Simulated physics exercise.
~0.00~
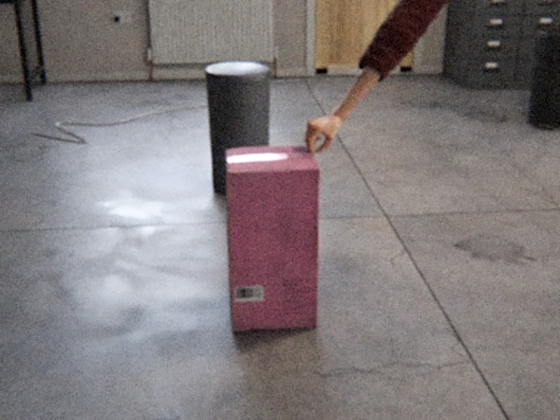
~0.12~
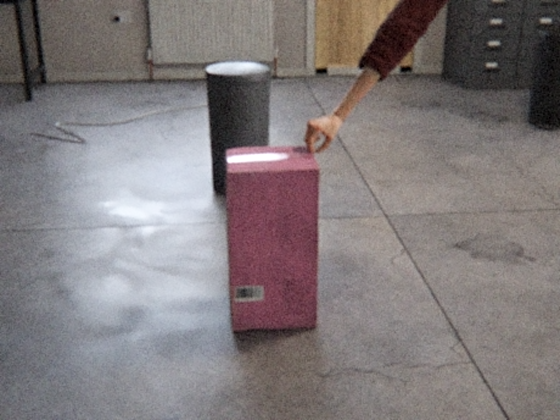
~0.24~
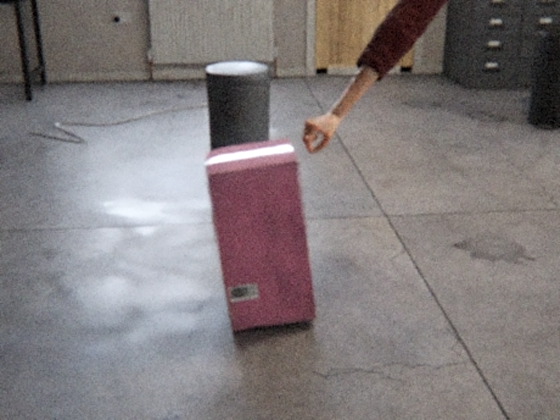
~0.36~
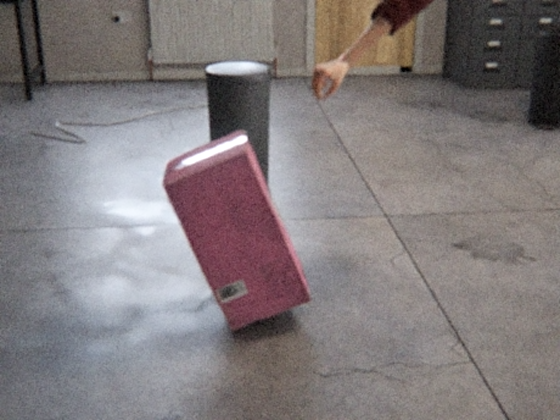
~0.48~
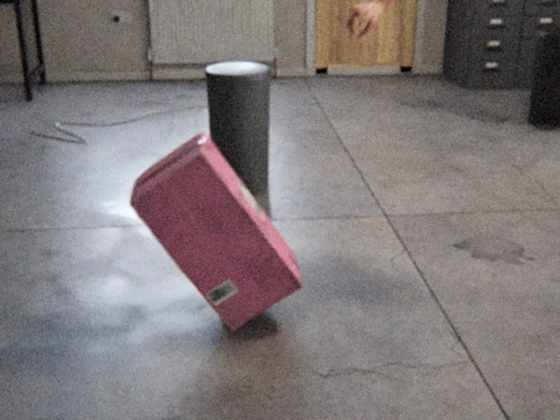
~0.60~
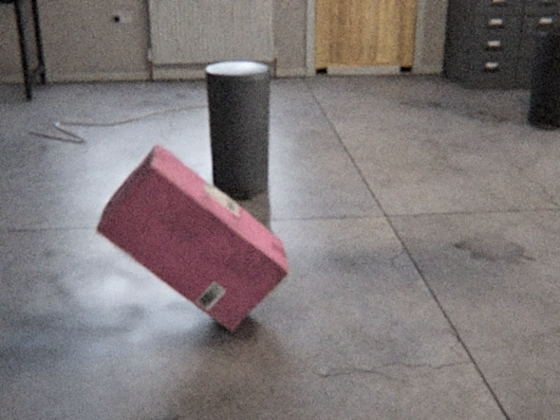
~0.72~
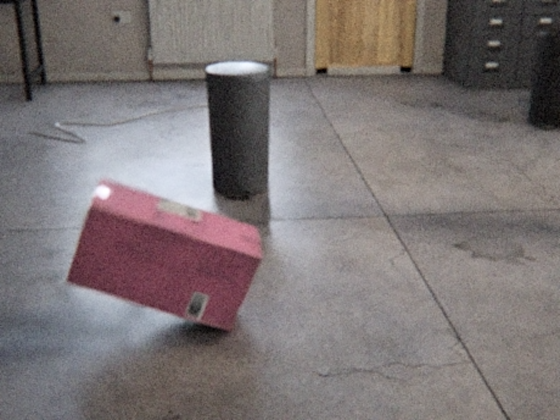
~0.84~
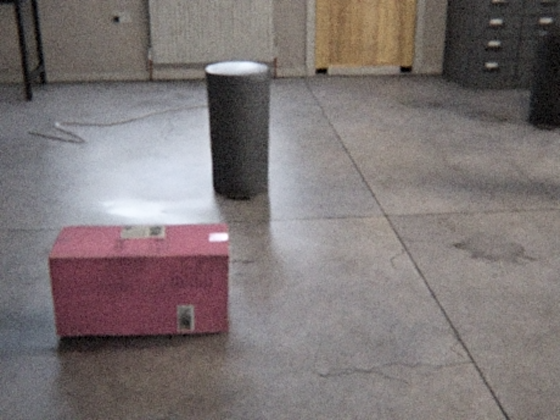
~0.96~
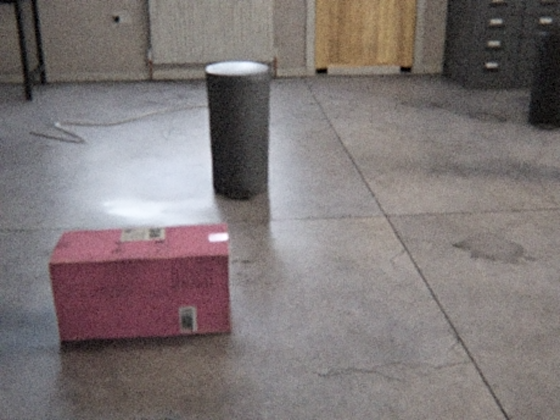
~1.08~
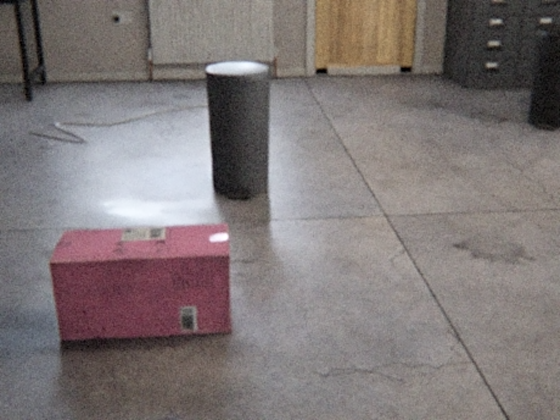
A pink parcel, pushed by a hand, tips left and falls over onto its side.
